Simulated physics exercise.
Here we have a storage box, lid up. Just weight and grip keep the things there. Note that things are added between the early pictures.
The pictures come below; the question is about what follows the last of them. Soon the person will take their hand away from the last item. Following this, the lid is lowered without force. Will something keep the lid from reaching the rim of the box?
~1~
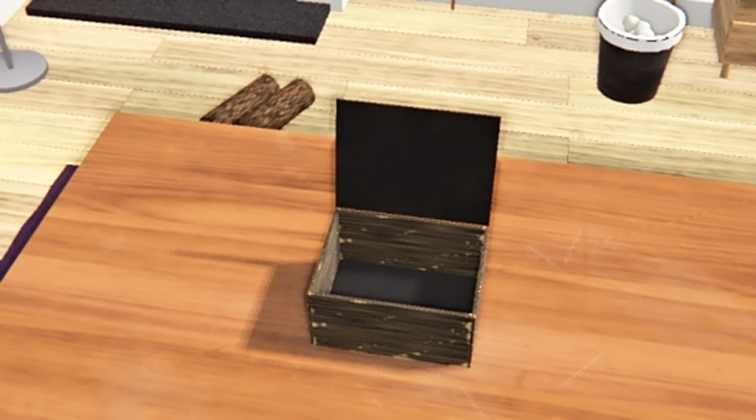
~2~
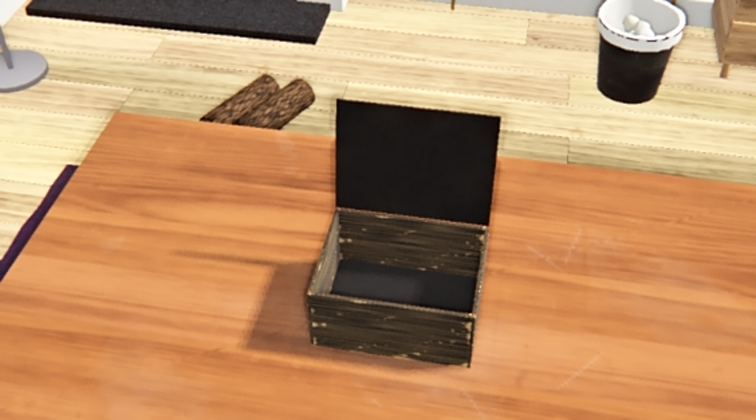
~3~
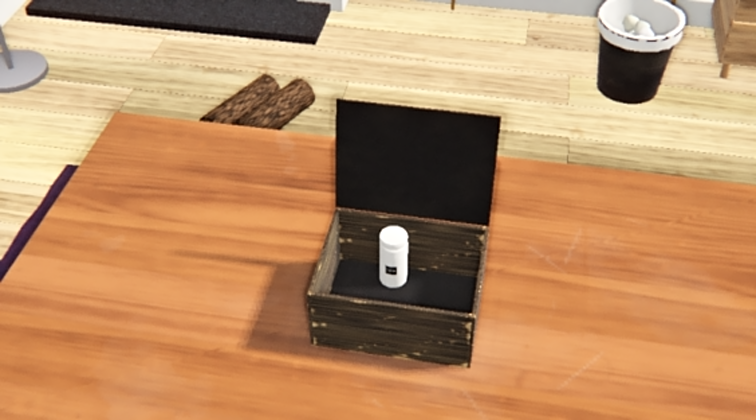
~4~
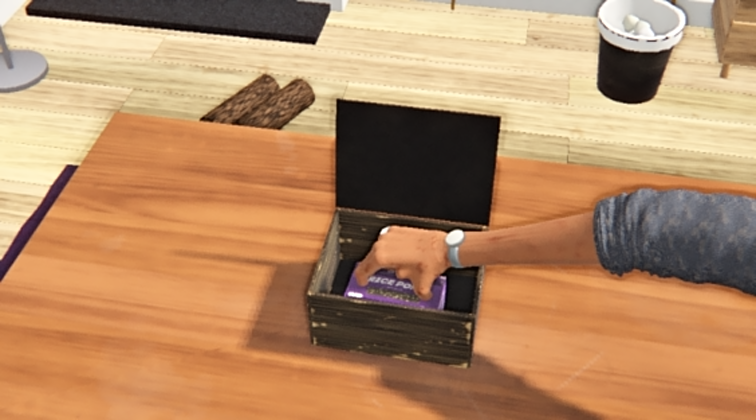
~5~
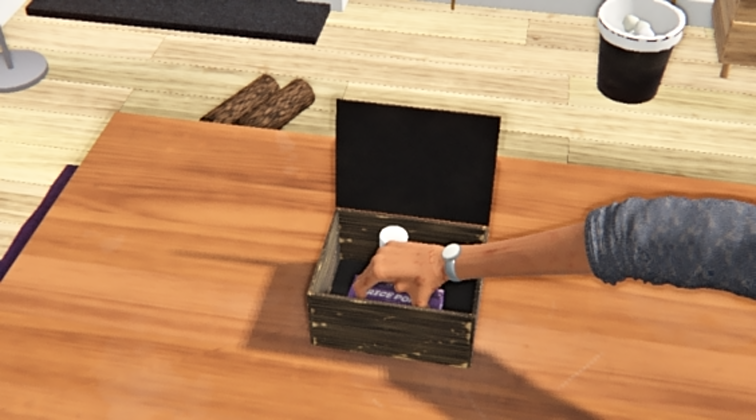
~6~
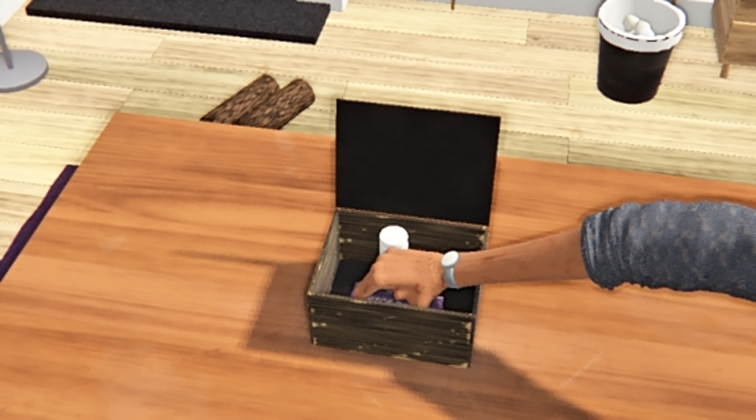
No, I expect the lid to settle home.
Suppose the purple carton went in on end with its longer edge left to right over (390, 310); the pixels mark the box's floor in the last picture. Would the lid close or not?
Lid open.
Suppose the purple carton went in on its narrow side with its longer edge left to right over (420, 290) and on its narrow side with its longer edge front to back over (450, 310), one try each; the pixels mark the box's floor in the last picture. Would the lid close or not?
Well, the first time the lid gets all the way down, and the second time it gets all the way down.
Then, 1.20 s past the last view, lid starting down.
Then, 1.60 s past the last view, lid 57° above the rim.
Then, 1.80 s past the last view, lid 36° above the rim.
Then, 2.00 s past the last view, lid 10° above the rim.
Finally, lid shut; both still in place. Final places as the last picture's camera would see them, purple carton near (394, 317).
